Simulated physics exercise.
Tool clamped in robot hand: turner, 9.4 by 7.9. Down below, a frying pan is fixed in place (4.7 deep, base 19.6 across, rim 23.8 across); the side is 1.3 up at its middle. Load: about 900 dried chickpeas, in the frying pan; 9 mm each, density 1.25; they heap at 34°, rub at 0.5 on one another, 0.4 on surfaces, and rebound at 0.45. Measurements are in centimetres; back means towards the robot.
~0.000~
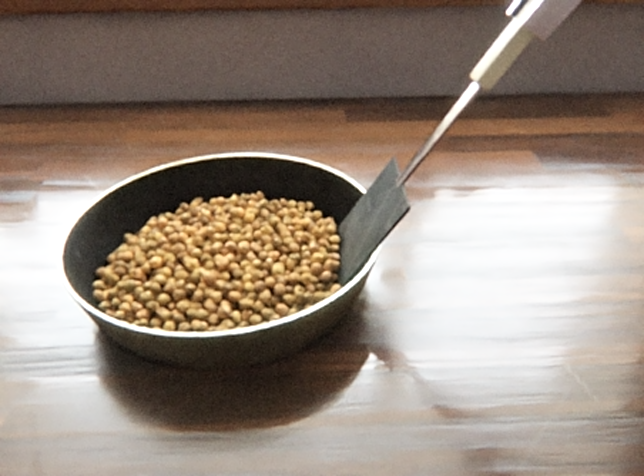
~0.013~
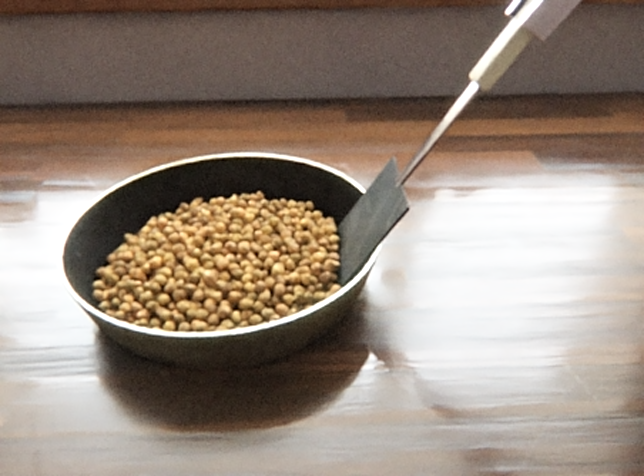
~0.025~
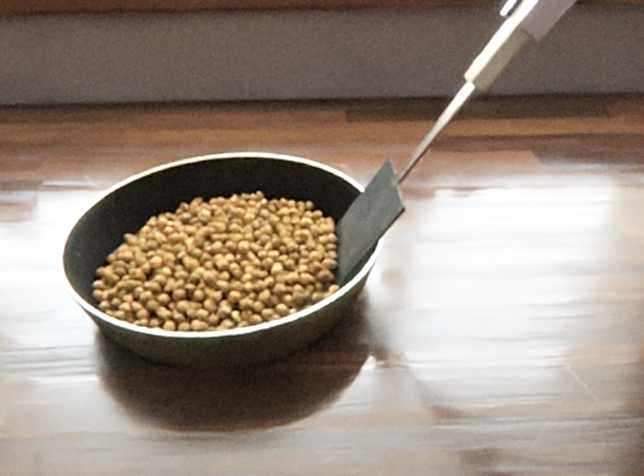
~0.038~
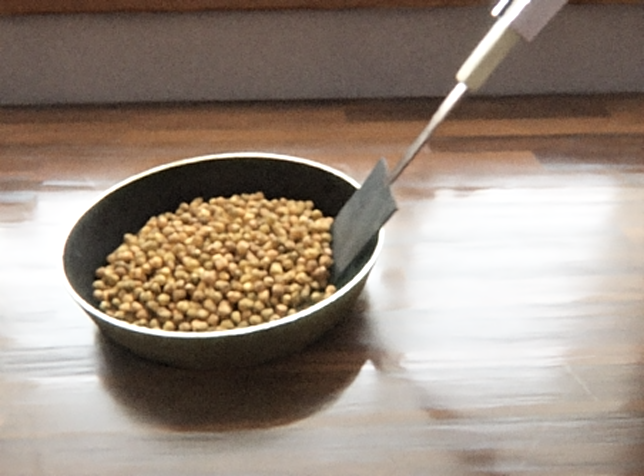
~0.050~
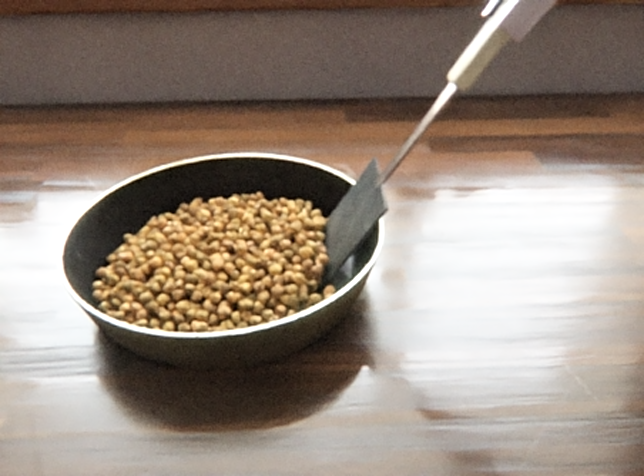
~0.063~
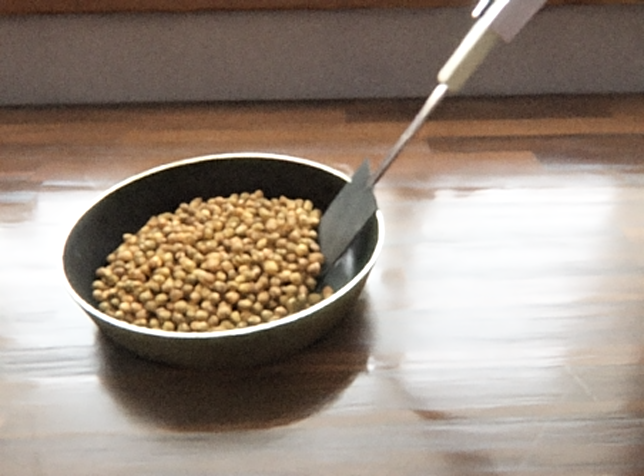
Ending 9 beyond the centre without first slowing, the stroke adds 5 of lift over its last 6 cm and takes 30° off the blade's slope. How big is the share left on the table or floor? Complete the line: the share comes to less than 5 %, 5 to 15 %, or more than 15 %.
The share comes to 5 to 15 %.
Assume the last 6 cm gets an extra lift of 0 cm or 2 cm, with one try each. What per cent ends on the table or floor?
Result: Approx. 0 % and 0 %, one try each.
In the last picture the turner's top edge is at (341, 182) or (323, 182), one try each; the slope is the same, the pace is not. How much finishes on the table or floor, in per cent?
Estimates: About 20 %, about 25 %.
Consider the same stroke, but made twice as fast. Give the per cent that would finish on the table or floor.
Around 20 per cent would finish on the table or floor.
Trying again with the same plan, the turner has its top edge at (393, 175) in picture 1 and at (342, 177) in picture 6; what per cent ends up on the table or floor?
My guess would be close to 15 per cent.
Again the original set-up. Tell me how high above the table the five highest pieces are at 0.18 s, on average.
They are around 5 cm up.
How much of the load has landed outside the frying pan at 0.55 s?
I'd put it at around 8 per cent.
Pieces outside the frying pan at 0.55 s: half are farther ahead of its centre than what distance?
Some 18 centimetres ahead.
After 0.18 s, sloping 57°, highest piece 5 above the table; 900 in the frying pan.
After 0.29 s, sloping 46°, highest piece 6 above the table; 900 in the frying pan.
After 0.55 s, sloping 27°, highest piece 5 above the table; 820 in the frying pan, 79 on the table or floor, 1 on the blade or in flight.
After 1.60 s, sloping 27°, highest piece 5 above the table; 820 in the frying pan, 80 on the table or floor.
At rest, 820 in the frying pan, 80 on the table or floor. That is 9 % on the table or floor.
